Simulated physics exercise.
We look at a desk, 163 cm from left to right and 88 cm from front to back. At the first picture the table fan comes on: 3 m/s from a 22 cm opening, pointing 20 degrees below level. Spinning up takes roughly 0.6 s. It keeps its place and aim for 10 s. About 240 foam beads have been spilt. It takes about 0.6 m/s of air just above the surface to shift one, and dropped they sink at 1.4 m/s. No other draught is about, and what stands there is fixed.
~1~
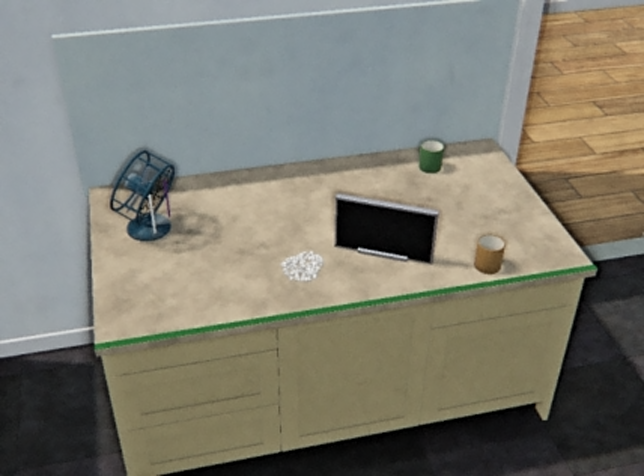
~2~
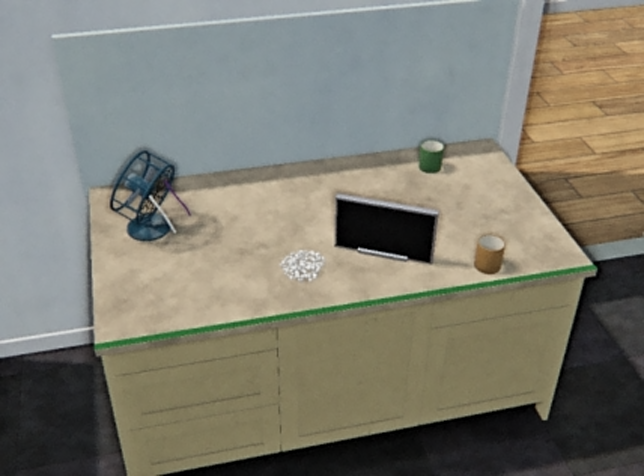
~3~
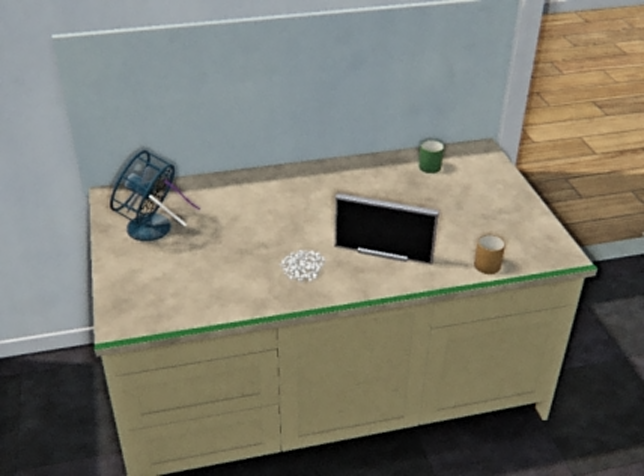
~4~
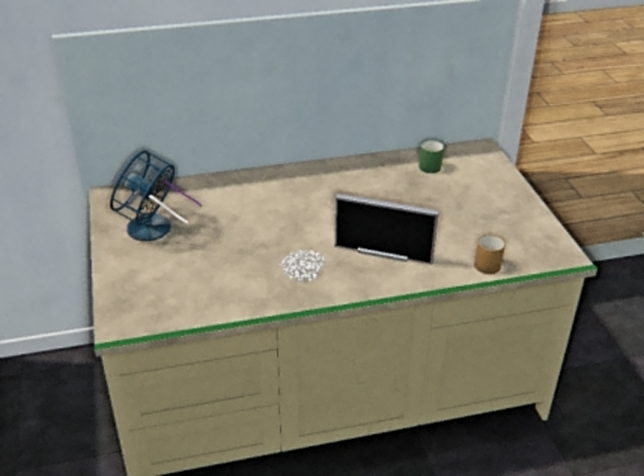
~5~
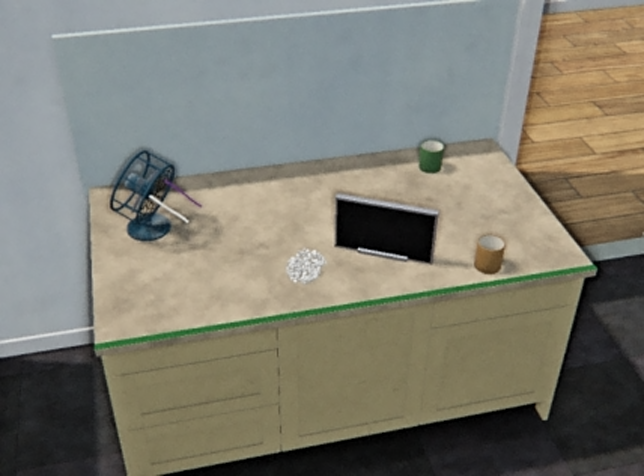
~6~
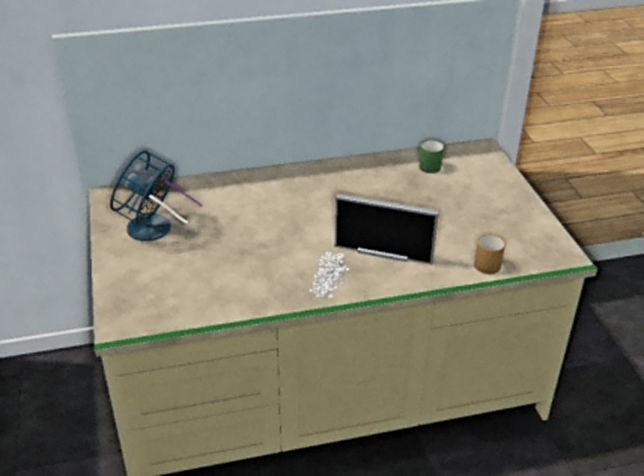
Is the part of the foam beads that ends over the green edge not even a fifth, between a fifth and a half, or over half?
Of the foam beads, over half end over the green edge.
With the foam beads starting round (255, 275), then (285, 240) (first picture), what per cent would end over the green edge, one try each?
In that order: 100 %, 30 %.
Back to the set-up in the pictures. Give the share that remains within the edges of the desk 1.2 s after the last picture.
Some 0 per cent.
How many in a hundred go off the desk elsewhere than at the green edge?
Some 0 per cent.
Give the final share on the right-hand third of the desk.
Some 0 per cent.
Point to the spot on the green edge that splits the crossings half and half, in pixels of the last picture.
Around (392, 302).
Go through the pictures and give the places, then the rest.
In the first picture, the middle of the foam beads is near (304, 266), none has stirred yet and the mouth of the table fan is at (143, 188).
In the second picture, the middle of the foam beads is near (304, 265), none has stirred yet and the green edge is centred on (362, 307).
In the third picture, the middle of the foam beads is near (304, 265), none has stirred yet, the top of a laptop is at (387, 203) and the top of a mug is at (491, 242).
In the fourth picture, the middle of the foam beads is near (304, 265) and none has stirred yet.
In the fifth picture, the middle of the foam beads is near (307, 266), the farthest in sight from the table fan is at (326, 263) and about 10 % have left their places.
In the sixth picture, the middle of the foam beads is near (332, 275), the farthest in sight from the table fan is at (342, 284) and all have left their places.
Then, 1.2 s after the last picture the count stands so, 100 % are over the green edge.
Then, 2.4 s after the last picture the count stands so, 100 % are over the green edge.
Then, 4.7 s after the last picture the count stands so, 100 % are over the green edge.
Then, 9.2 s after the last picture, at the end, 100 % are over the green edge.
